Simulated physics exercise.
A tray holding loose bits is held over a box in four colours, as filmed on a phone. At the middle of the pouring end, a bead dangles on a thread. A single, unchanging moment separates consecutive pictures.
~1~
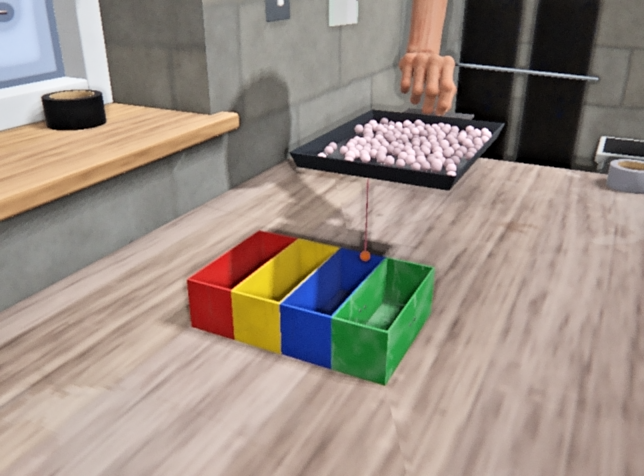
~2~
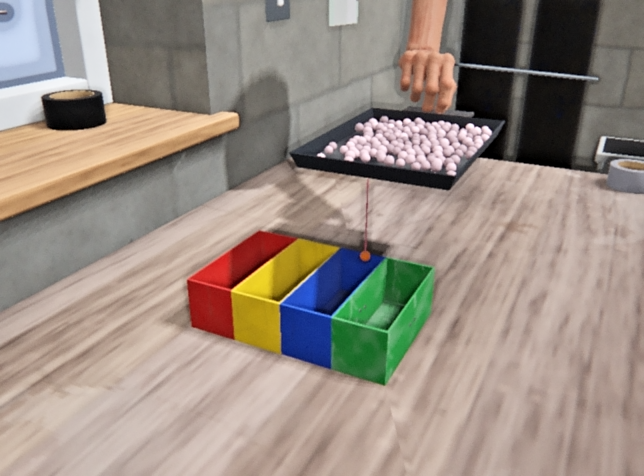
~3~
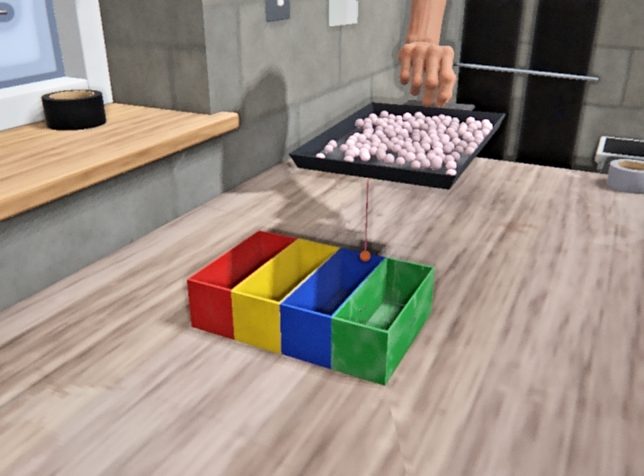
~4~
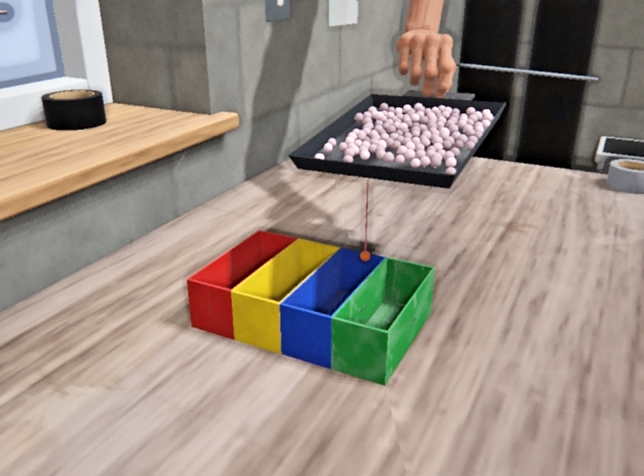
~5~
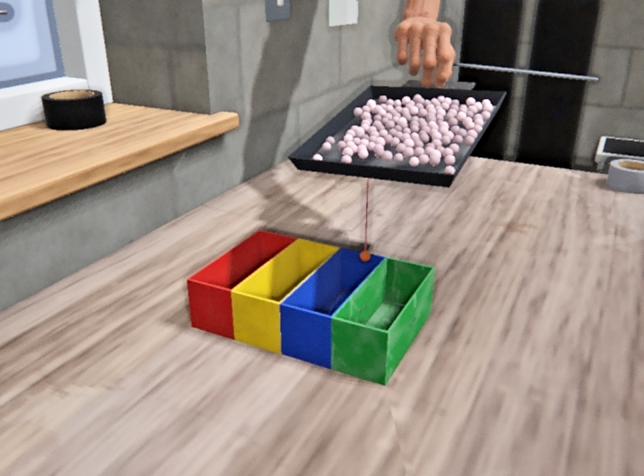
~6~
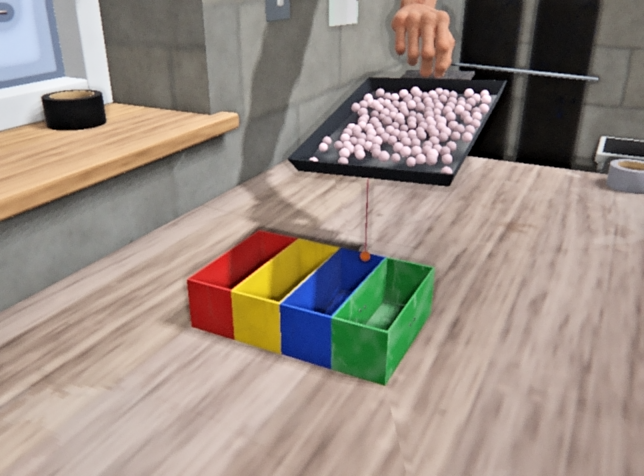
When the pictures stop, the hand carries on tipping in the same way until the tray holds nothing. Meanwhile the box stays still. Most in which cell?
Yellow cell.
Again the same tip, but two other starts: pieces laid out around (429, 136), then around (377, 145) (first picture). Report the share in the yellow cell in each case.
Shares: 50 % for the first, 50 % for the second.
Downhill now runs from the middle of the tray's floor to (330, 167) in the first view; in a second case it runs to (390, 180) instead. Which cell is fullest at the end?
The yellow cell first, the cell in green second.
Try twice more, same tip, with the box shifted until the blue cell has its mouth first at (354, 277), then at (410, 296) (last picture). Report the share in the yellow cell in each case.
Roughly 50% first, roughly 20% second.
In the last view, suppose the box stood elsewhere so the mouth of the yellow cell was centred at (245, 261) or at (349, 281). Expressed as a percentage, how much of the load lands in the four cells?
You'd get about 90 per cent first and about 80 per cent second.
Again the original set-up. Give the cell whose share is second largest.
Just behind the top cell comes the blue cell.
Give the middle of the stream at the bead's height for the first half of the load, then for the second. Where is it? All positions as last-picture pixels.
I'd say close to (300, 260) at first and close to (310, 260) later on.
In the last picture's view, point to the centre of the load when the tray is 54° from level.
The centre of the load shows up near (341, 166) in the last view.
Shortly afterwards, tray tipped steeply; the bulk on the tray; a little in the yellow cell; a little in the blue cell; only a few in the red cell; only a few in the green cell; a little falling or outside the box.
Next, tray tipped right over; only a few on the tray; near half in the yellow cell; near a quarter in the blue cell; a little in the green cell; a little in the red cell; a little falling or outside the box.
Some moments later, tray tipped past a quarter turn; near half in the yellow cell; near a quarter in the blue cell; a little in the red cell; a little in the green cell; only a few falling or outside the box.
In the end, tray tipped past a quarter turn; near half in the yellow cell; near a quarter in the blue cell; a little in the red cell; a little in the green cell; only a few outside the box.
